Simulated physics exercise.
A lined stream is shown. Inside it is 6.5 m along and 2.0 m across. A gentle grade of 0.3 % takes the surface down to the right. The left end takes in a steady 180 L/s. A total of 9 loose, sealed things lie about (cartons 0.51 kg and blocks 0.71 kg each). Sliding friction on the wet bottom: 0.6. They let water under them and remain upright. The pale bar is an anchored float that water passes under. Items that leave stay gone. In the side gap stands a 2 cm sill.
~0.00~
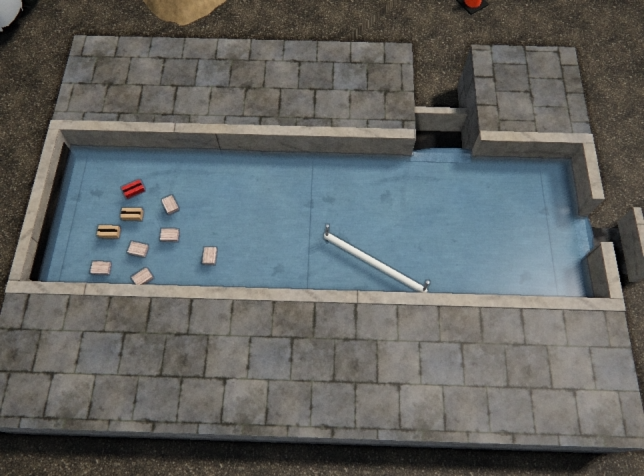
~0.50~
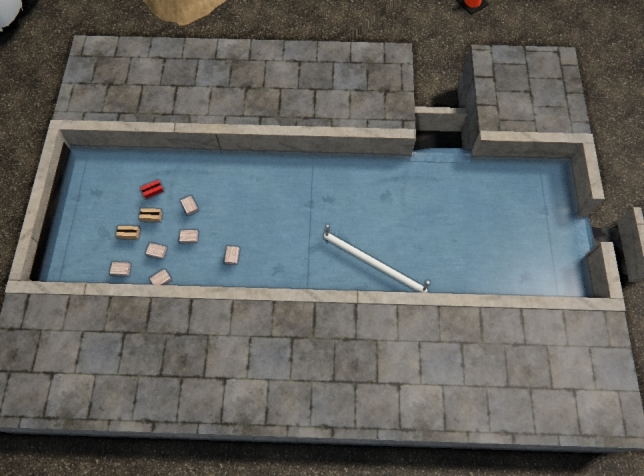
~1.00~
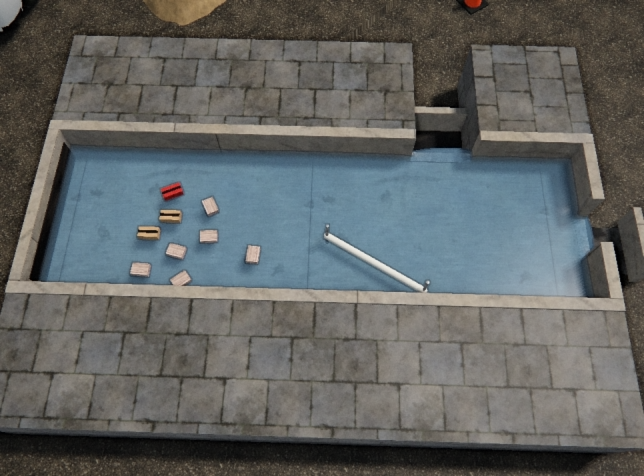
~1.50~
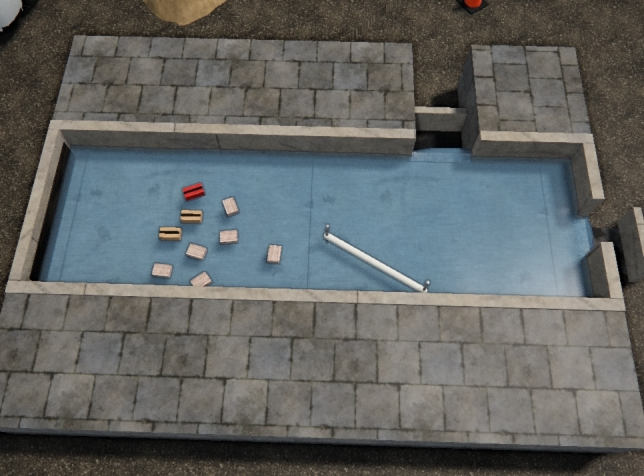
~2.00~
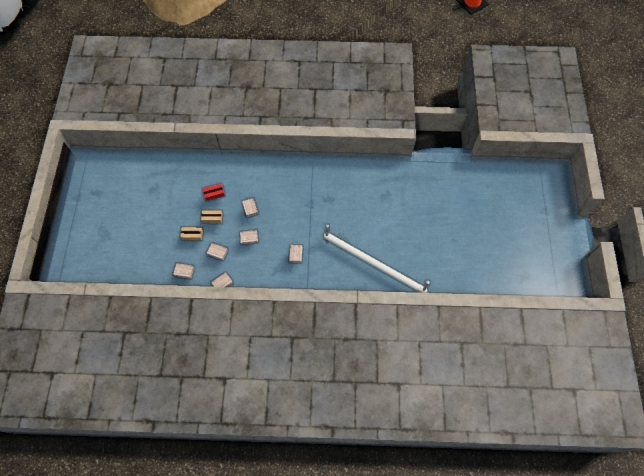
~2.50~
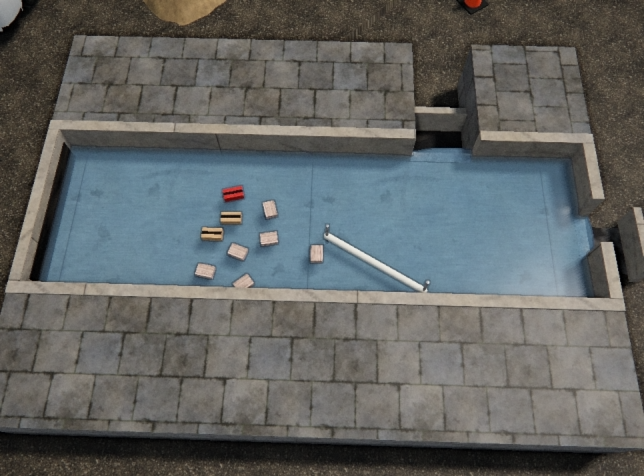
A shallow, stone-lined channel of blue water, edged by grey paving and with gaps at its upper right and right end, is seen from high above. A red carton, two tan ones and several pale blocks float in a loose group at the left, while a white bar lies slantwise right of centre. The group drifts steadily rightward, keeping its spacing, until the leading pale block is beside the bar's upper end.
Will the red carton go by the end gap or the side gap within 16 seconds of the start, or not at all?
Exit for the red carton: The side one.
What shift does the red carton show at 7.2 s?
Some 350 cm from the start.
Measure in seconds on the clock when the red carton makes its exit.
8.5 s.
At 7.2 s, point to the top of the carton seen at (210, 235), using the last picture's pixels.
Estimated pixel: About (320, 221).
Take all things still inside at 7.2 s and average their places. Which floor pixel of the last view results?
It works out to somewhere near (387, 256) on the floor.
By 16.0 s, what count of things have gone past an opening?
Tally so far: 3.
After 3.5 s the red carton is near (274, 195), 1.8 m from its start, afloat; 0 of 9 are out; 9 afloat.
After 7.2 s the red carton is near (423, 185), 3.6 m from its start, afloat; 0 of 9 are out; 9 afloat.
After 12.0 s the red carton has gone out by the side gap; 2 of 9 are out; 7 afloat.
After 16.0 s the red carton has gone out by the side gap; 3 of 9 are out; 6 afloat.
